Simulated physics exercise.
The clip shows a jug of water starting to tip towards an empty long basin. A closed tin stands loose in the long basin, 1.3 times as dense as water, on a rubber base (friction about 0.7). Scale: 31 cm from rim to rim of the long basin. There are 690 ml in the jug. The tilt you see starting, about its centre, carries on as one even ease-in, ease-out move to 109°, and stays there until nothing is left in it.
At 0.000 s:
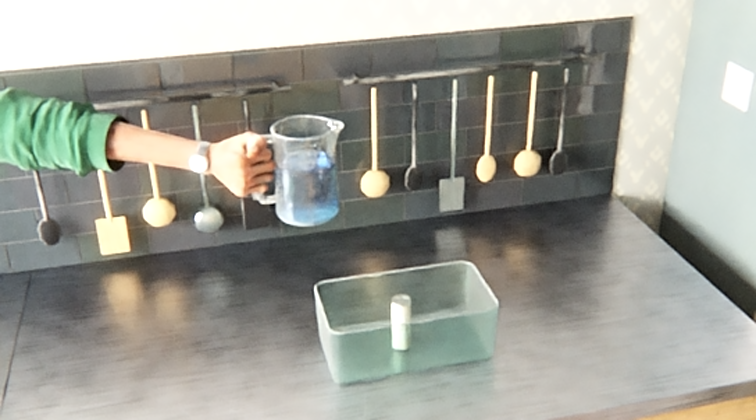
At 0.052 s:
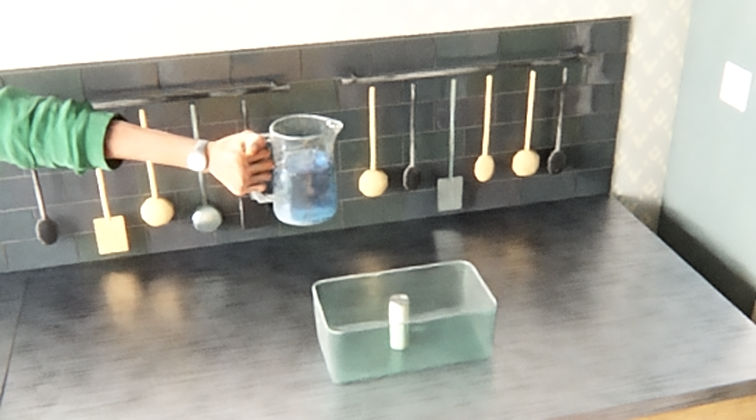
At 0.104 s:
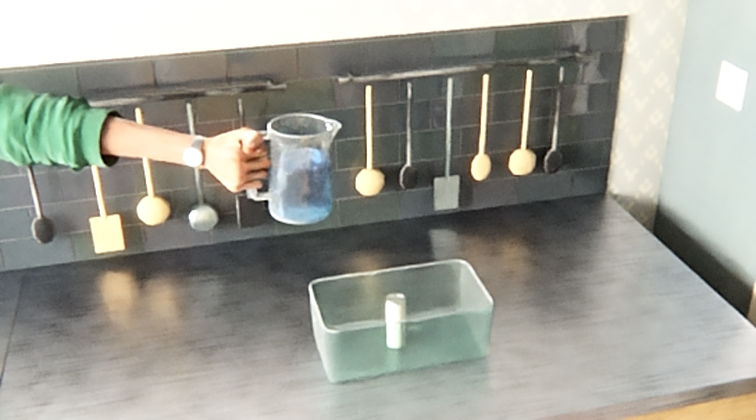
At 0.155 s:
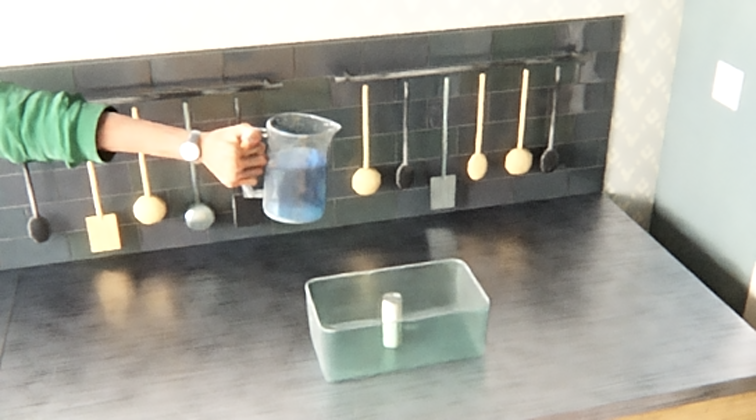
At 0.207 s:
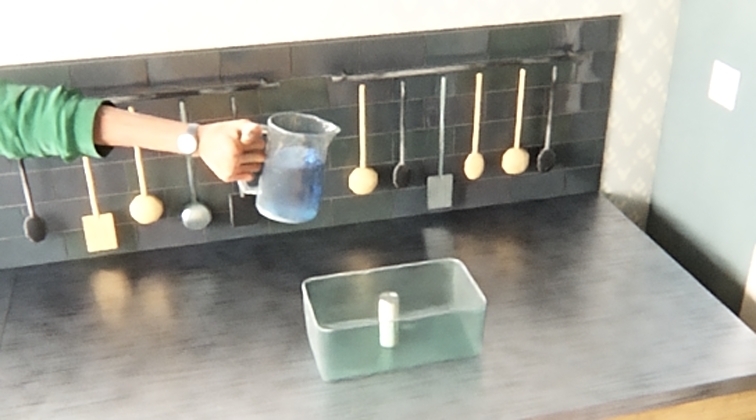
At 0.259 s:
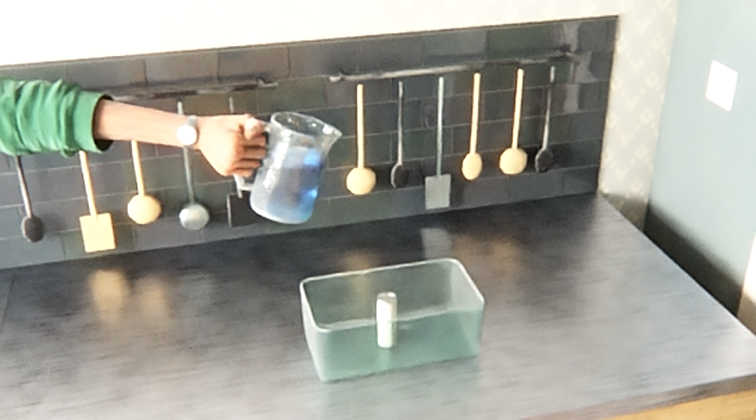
A clear jug of bluish water, held by a hand in a green sleeve, starts almost upright above and to the left of a long clear basin with a small pale tin standing inside. The hand then tilts the jug gradually to the right, while the tin stays upright in the basin.
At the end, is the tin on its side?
The tin stays up.
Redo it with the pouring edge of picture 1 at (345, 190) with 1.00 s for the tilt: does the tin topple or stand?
Then it falls.
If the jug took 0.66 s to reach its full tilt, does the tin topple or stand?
Then it stays up.
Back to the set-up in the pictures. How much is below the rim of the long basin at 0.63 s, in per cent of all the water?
Near 0 in a hundred.
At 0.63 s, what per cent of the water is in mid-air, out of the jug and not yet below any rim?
About 5 per cent.
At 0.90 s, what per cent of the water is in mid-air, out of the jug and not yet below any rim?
Some 40 per cent.
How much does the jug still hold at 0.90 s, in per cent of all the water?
Some 40 per cent.
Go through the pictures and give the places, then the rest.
In the first picture, tilt 0°; pouring edge (344, 124); surface from (275, 163) to (333, 156); the long basin's rim runs from (322, 309) to (485, 284); the tin's top is at (401, 302).
In the second picture, tilt 1°; pouring edge (342, 124); surface from (274, 162) to (331, 156).
In the third picture, tilt 3°; pouring edge (341, 124); surface from (270, 161) to (328, 155).
In the fourth picture, tilt 6°; pouring edge (340, 126); surface from (267, 161) to (325, 154).
In the fifth picture, tilt 11°; pouring edge (340, 129); surface from (264, 161) to (323, 154).
In the sixth picture, tilt 17°; pouring edge (341, 133); surface from (262, 161) to (322, 154).
Then, 0.63 s in, the tilt is 76° and 95 per cent is still to pour; the tin stands where it began.
Then, 0.90 s in, the tilt is 107° and 40 per cent is still to pour; the tin stands where it began.
Then, 1.19 s in, the tilt is 109° and 5 per cent is still to pour; the tin stands where it began.
Then, 1.50 s in, the tilt is 109° and 0 per cent is still to pour; the tin stands where it began.
Finally, the tin stands where it began.
